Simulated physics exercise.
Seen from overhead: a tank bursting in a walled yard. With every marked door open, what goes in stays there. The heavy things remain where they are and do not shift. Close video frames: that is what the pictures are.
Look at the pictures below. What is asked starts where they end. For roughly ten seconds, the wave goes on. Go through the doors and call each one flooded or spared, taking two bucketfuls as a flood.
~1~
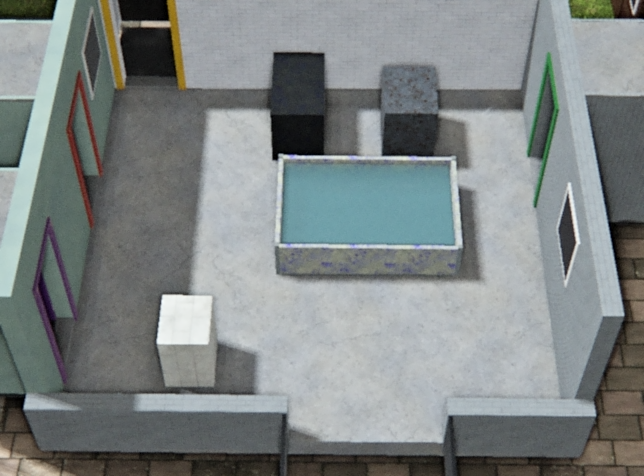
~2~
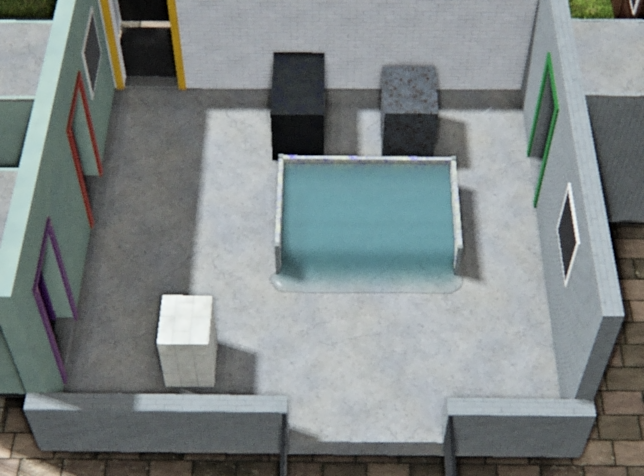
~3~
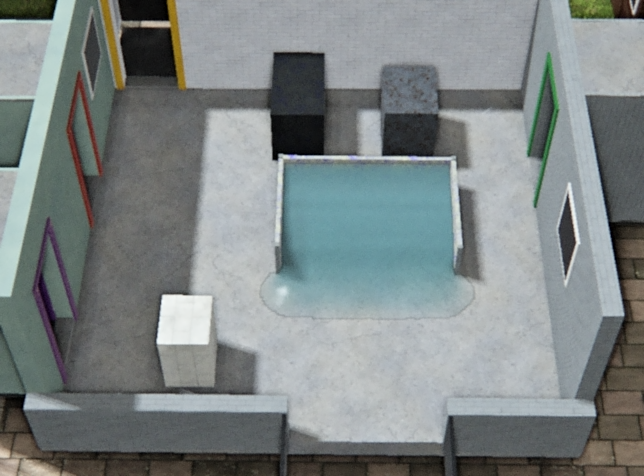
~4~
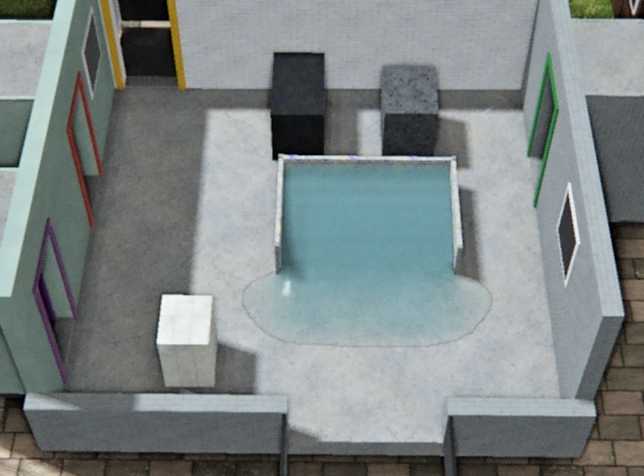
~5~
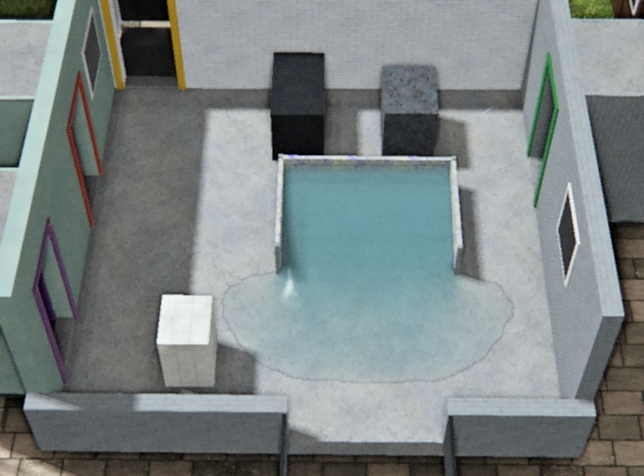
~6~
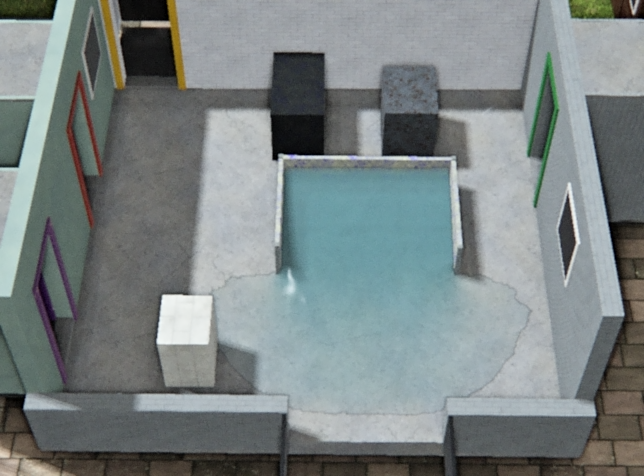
Yellow door: Spared, green door: Spared, red door: Spared, purple door: Spared.
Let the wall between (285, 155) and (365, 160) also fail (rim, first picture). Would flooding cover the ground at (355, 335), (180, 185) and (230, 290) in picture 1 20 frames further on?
The first spot is spared, the second soaked and the third spared.
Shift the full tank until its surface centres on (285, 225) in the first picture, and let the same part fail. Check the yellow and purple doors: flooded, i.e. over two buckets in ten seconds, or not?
Looking at both, the yellow door ends up above, and the purple door ends up above.
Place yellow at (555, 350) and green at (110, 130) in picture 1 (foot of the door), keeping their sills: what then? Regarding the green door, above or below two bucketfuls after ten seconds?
Well, the way I see it, the green door stays short of the threshold.
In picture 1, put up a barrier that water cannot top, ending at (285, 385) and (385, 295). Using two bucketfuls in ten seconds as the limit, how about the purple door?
In the end the purple door rises above the limit.
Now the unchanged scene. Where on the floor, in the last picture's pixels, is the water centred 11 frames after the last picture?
About (358, 316) in the last view.
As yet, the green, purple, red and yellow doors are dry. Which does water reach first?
The purple door, I reckon.
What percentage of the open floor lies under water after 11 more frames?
Some 35 per cent.
A moment on, water covers 30 % of the floor; the yellow door not reached, the green door not reached, the red door not reached, the purple door not reached.
Next, water covers 35 % of the floor; the yellow door not reached, the green door not reached, the red door not reached, the purple door not reached.
Then, water covers 40 % of the floor; the yellow door not reached, the green door not reached, the red door not reached, the purple door under two buckets in.
Later, water covers 70 % of the floor; the yellow door not reached, the green door wet at the sill, nothing in, the red door wet at the sill, nothing in, the purple door under two buckets in.
In the end, water covers 80 % of the floor; the yellow door under two buckets in, the green door wet at the sill, nothing in, the red door wet at the sill, nothing in, the purple door under two buckets in.
